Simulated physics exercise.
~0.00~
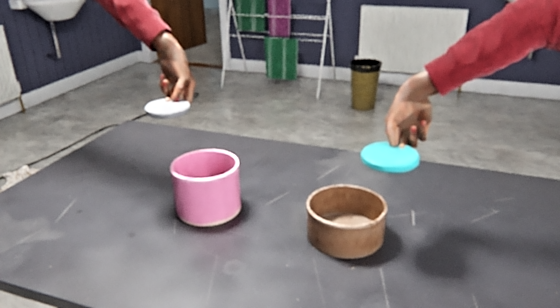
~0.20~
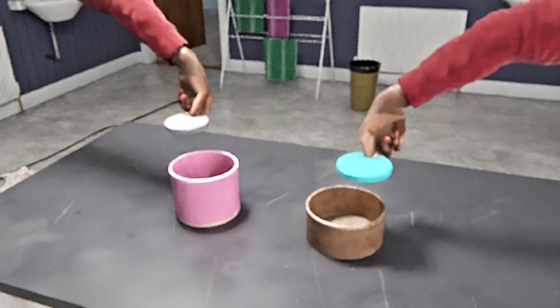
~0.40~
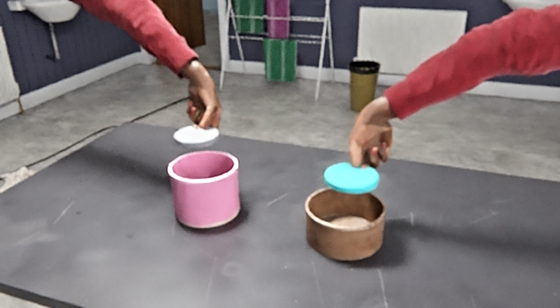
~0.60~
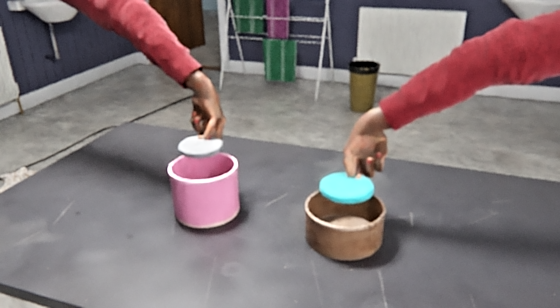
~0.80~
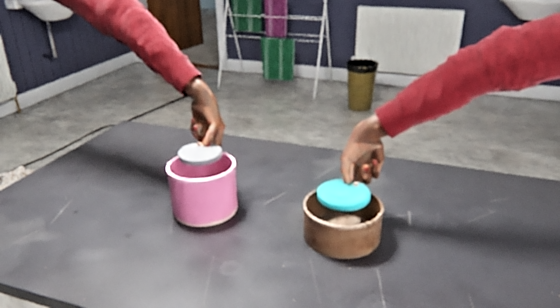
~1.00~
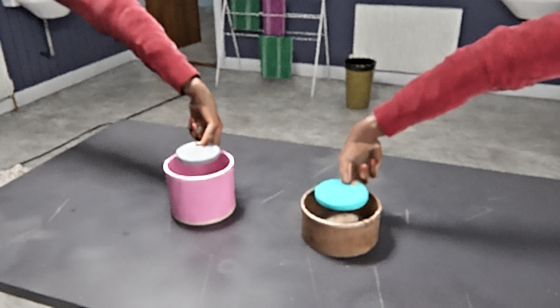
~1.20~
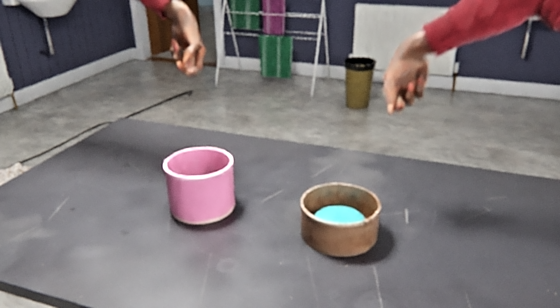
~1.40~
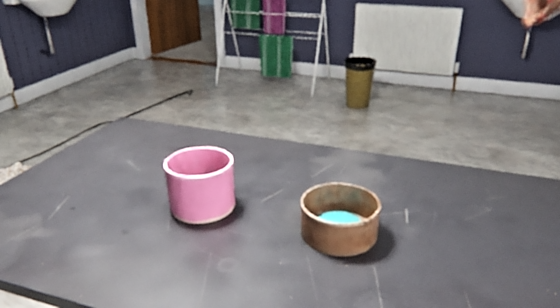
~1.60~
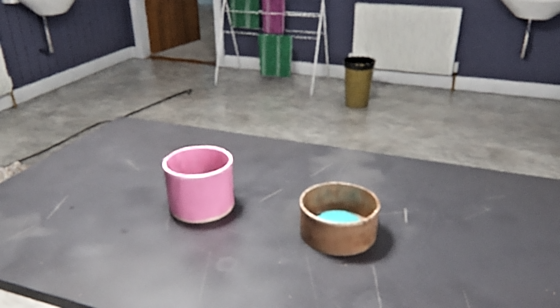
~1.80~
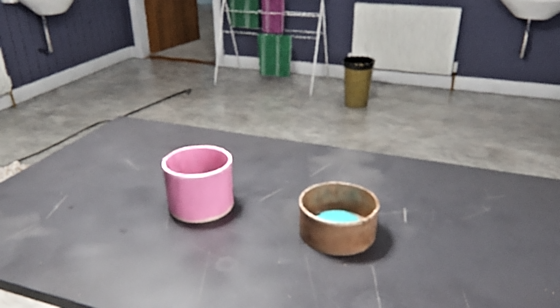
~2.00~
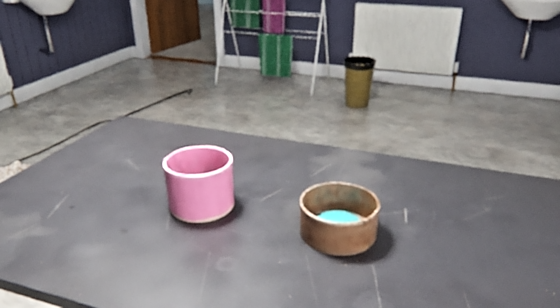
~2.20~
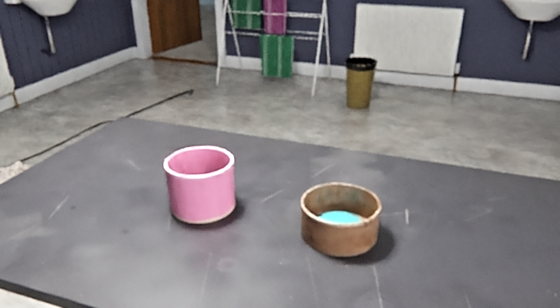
The clip shows two hands lowering a pale grey lid over a pink jar on the left and a turquoise disc over a brown beaker on the right, then letting go and withdrawing; the lid drops out of sight inside the jar, and the disc lies inside the beaker.
